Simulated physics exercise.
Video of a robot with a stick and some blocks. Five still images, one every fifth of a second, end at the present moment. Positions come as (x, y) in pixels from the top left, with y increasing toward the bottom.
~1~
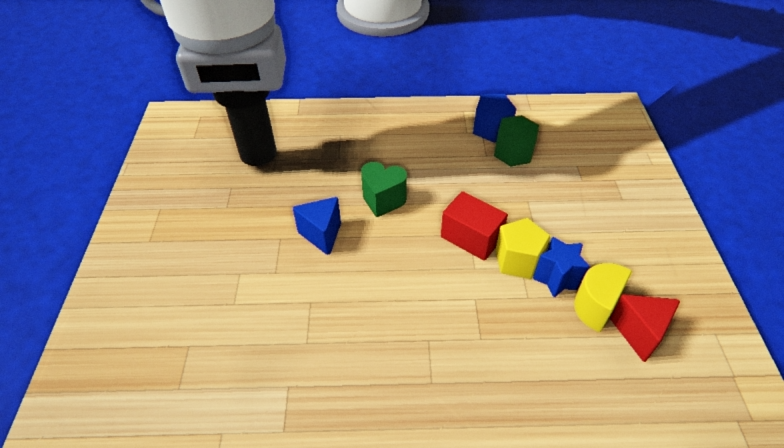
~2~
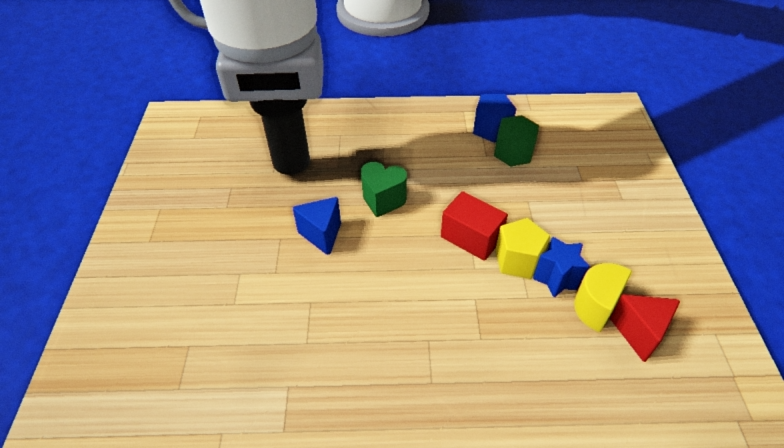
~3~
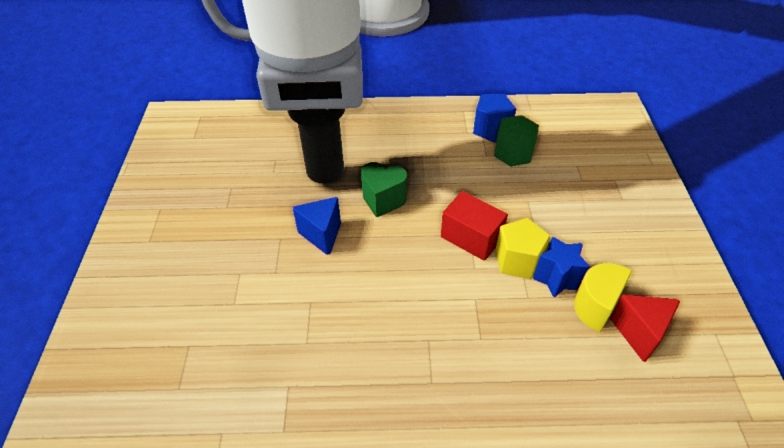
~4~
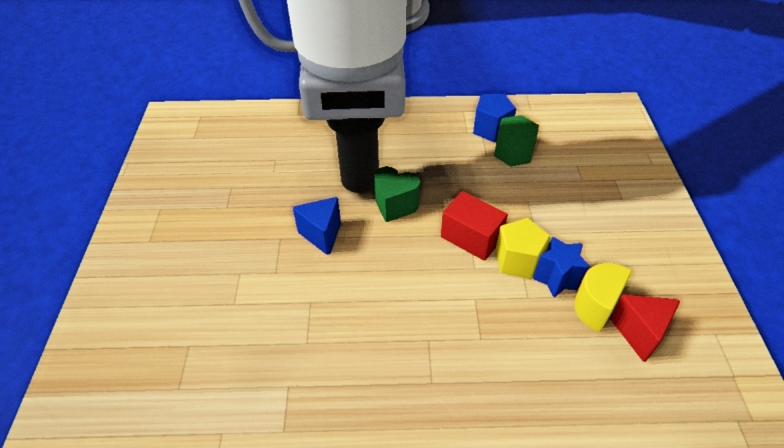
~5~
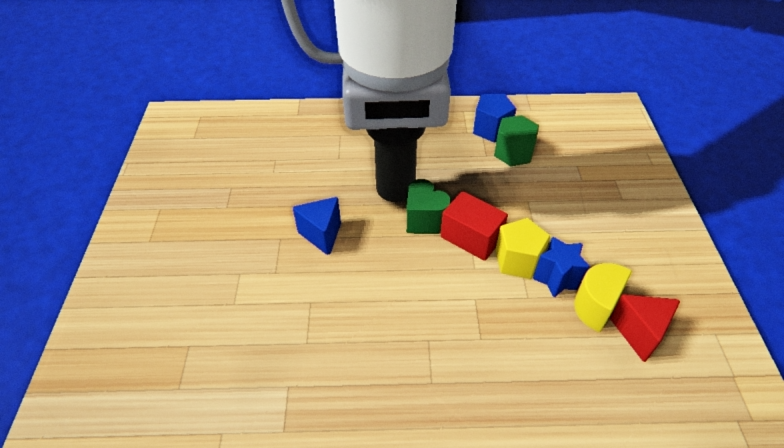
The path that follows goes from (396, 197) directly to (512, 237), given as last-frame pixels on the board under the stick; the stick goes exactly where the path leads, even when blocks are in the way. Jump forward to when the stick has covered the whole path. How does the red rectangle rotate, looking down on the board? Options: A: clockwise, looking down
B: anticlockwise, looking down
Option B.
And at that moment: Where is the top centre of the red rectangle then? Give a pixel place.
It should be at about (489, 242).
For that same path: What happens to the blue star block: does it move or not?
Gets moved.
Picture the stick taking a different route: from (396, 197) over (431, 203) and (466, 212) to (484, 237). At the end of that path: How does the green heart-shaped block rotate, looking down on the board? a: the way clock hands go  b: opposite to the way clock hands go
I choose a.
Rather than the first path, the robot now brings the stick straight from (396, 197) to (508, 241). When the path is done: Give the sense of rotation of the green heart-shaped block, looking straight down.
From overhead, the rotation is clockwise.
What follows on the original path. One third of the way, stick (436, 201); green heart-shaped block (436, 214), turned 85° clockwise; red rectangle (486, 230), turned 45° anticlockwise; yellow pentagon (539, 239); blue star block (580, 256).
Two thirds of the way, stick (475, 214); green heart-shaped block (436, 218), turned 100° clockwise; red rectangle (485, 235), turned 55° anticlockwise; yellow pentagon (540, 239); blue star block (581, 256).
At the end, stick (514, 228); green heart-shaped block (436, 218), turned 100° clockwise; red rectangle (489, 242), turned 30° anticlockwise; yellow pentagon (544, 242); blue star block (586, 258).
